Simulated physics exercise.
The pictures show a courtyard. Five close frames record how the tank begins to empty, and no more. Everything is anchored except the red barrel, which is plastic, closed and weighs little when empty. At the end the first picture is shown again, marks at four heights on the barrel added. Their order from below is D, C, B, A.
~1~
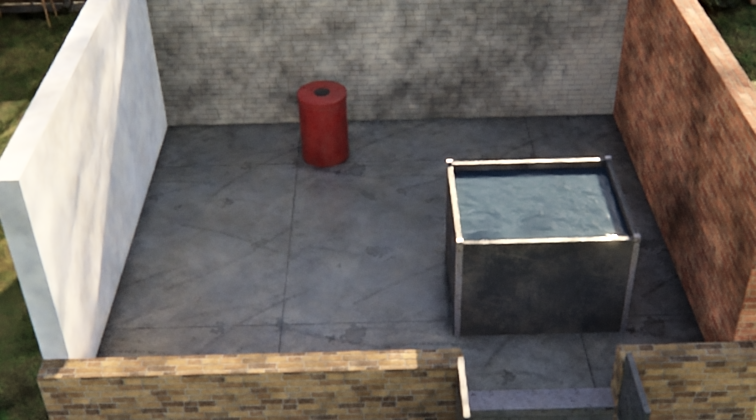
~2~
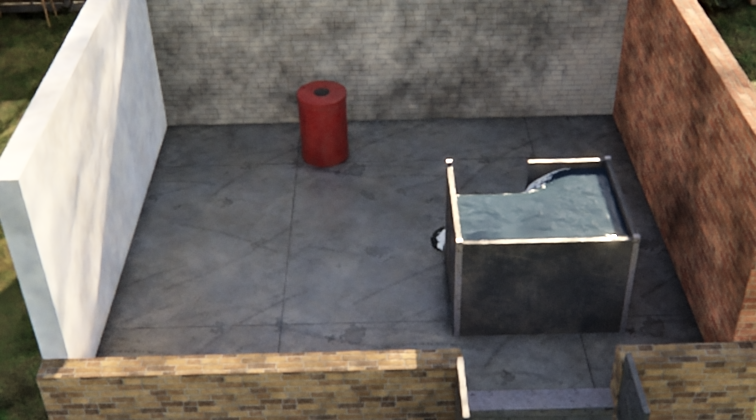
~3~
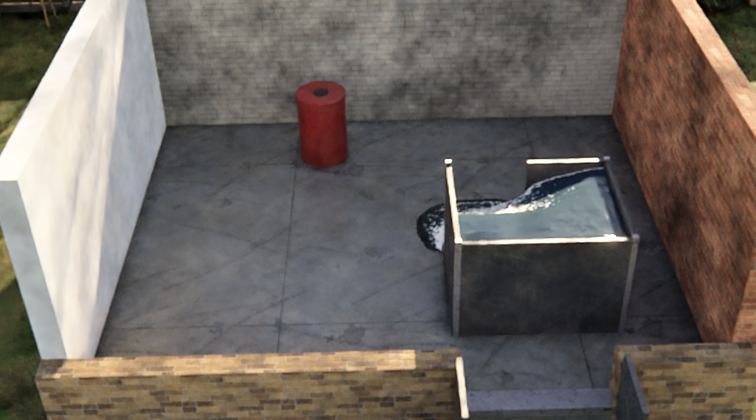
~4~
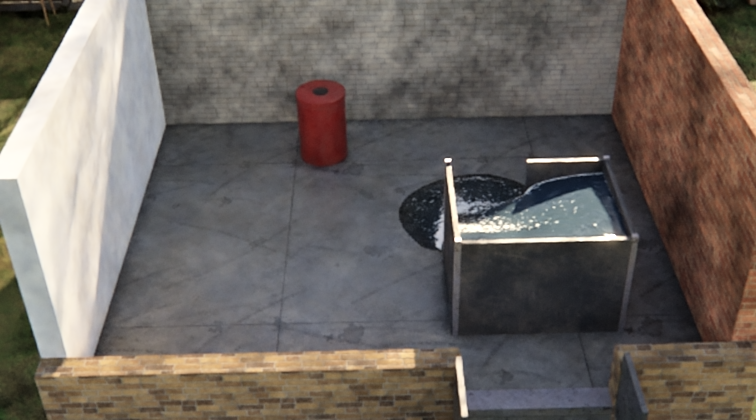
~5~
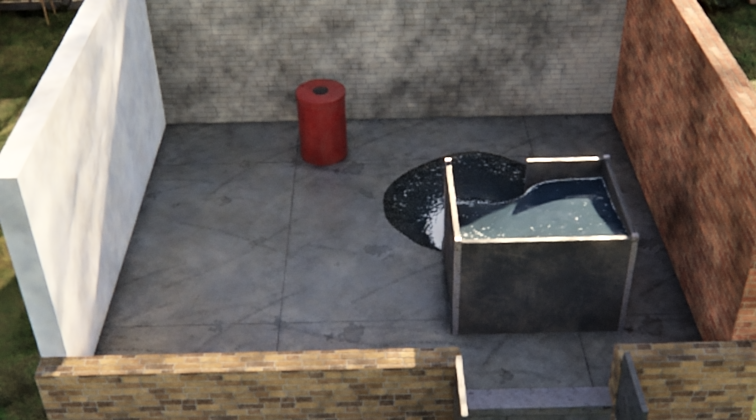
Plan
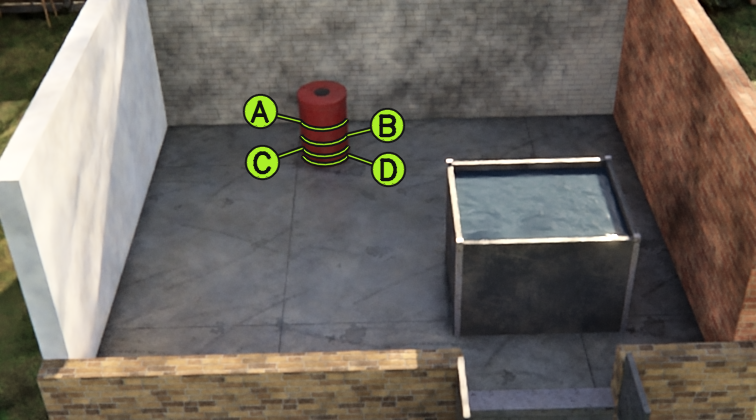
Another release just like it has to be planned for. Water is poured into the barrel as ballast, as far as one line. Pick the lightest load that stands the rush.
Go for B.
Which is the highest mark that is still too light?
Mark C.
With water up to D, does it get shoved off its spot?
Yes, it does.
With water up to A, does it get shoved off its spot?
No, not at all.
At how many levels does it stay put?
Two of the four.
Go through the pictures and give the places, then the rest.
In the first picture, lid of the red barrel at (322, 93); tank full, its middle at (537, 205); open gate at (539, 351).
In the second picture, water covers 2 % of the ground, mostly out of sight from here.
In the third picture, 4 % of the ground wet, in view closest to the barrel at (425, 222).
In the fourth picture, 7 % of the ground wet, in view closest to the barrel at (422, 192).
In the fifth picture, lid of the red barrel at (320, 91); 11 % of the ground wet, in view closest to the barrel at (410, 174).
On the marked copy, A at (323, 129); B at (324, 144); C at (324, 156); D at (325, 164); from the bottom up D, C, B, A.
Choosing A, it does not move.
Choosing B, it shifts by a finger or two and stays.
Choosing C, it is pushed about 3 times its own width away.
Choosing D, it is pushed about 6 times its own width away.
